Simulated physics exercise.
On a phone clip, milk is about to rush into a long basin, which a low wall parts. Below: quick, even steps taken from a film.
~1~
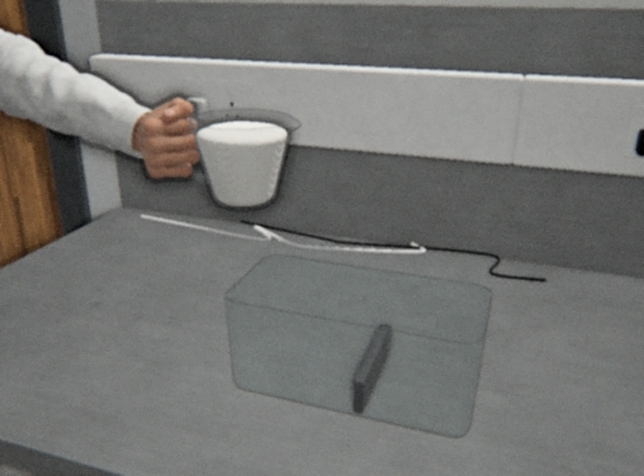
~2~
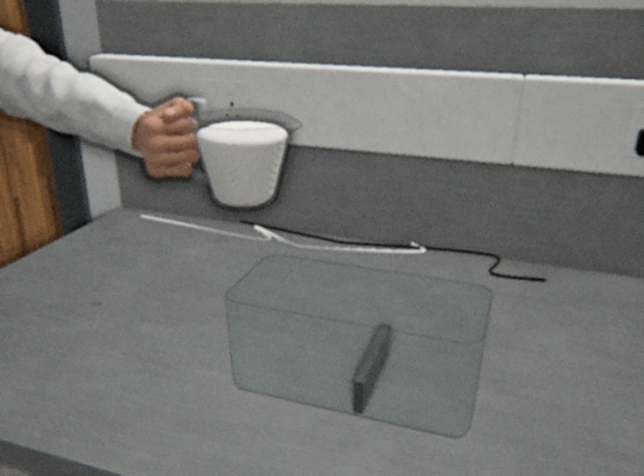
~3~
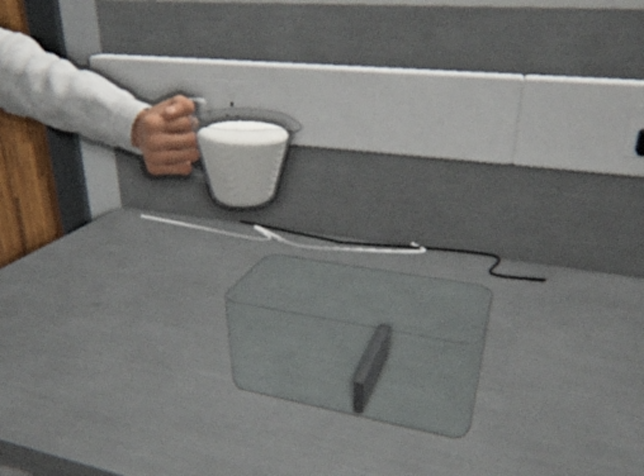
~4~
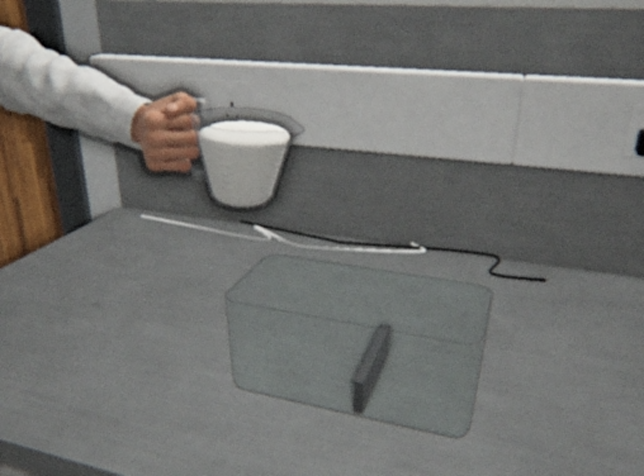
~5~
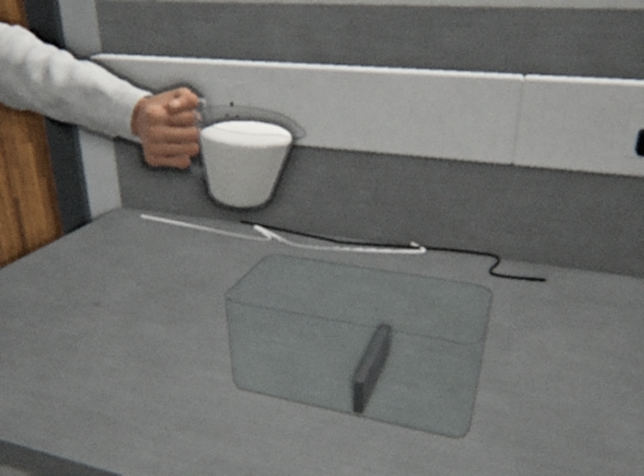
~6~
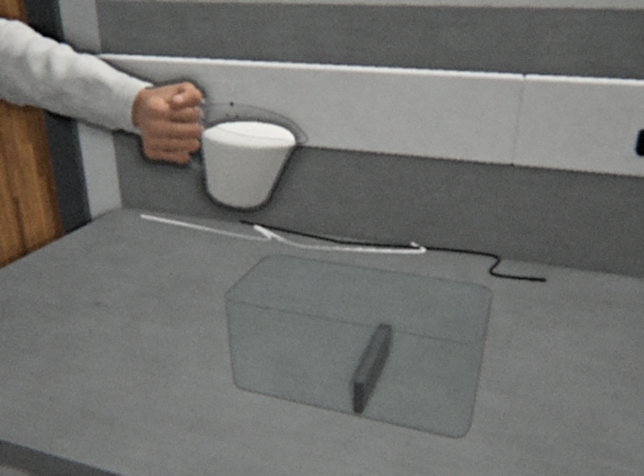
A white cup of milk tilting slightly to the right in a hand above a clear, divided basin on a grey table.
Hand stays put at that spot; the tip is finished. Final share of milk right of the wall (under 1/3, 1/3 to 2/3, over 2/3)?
Under 1/3.
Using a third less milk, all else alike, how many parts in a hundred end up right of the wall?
It would be somewhere near 5 %.
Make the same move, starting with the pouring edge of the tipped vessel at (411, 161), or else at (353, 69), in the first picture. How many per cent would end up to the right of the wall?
It comes to 75 % the first time and 85 % the second.
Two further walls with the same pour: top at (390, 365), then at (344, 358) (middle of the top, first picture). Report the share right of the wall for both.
Record: Case 1 near 10 %, case 2 near 65 %.
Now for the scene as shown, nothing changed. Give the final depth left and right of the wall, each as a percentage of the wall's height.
I'd say about 50 for the left and about 10 for the right.
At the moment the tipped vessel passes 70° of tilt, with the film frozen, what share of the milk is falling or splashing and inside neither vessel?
Share out of both vessels: Approx. 30 %.
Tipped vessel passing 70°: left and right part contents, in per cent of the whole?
10 percent or so left, 0 percent or so right.
A moment on, the tilt is 70° and 63 per cent is still to pour, 8 is left of the wall and 0 right of it.
Next, the tilt is 98° and 11 per cent is still to pour, 67 is left of the wall and 4 right of it.
Then the tilt is 99° and 0 per cent is still to pour, 89 is left of the wall and 8 right of it.
Later the tilt is 99° and 0 per cent is still to pour, 89 is left of the wall and 8 right of it.
In the end 89 per cent lies left of the wall, 8 right of it and 3 outside.
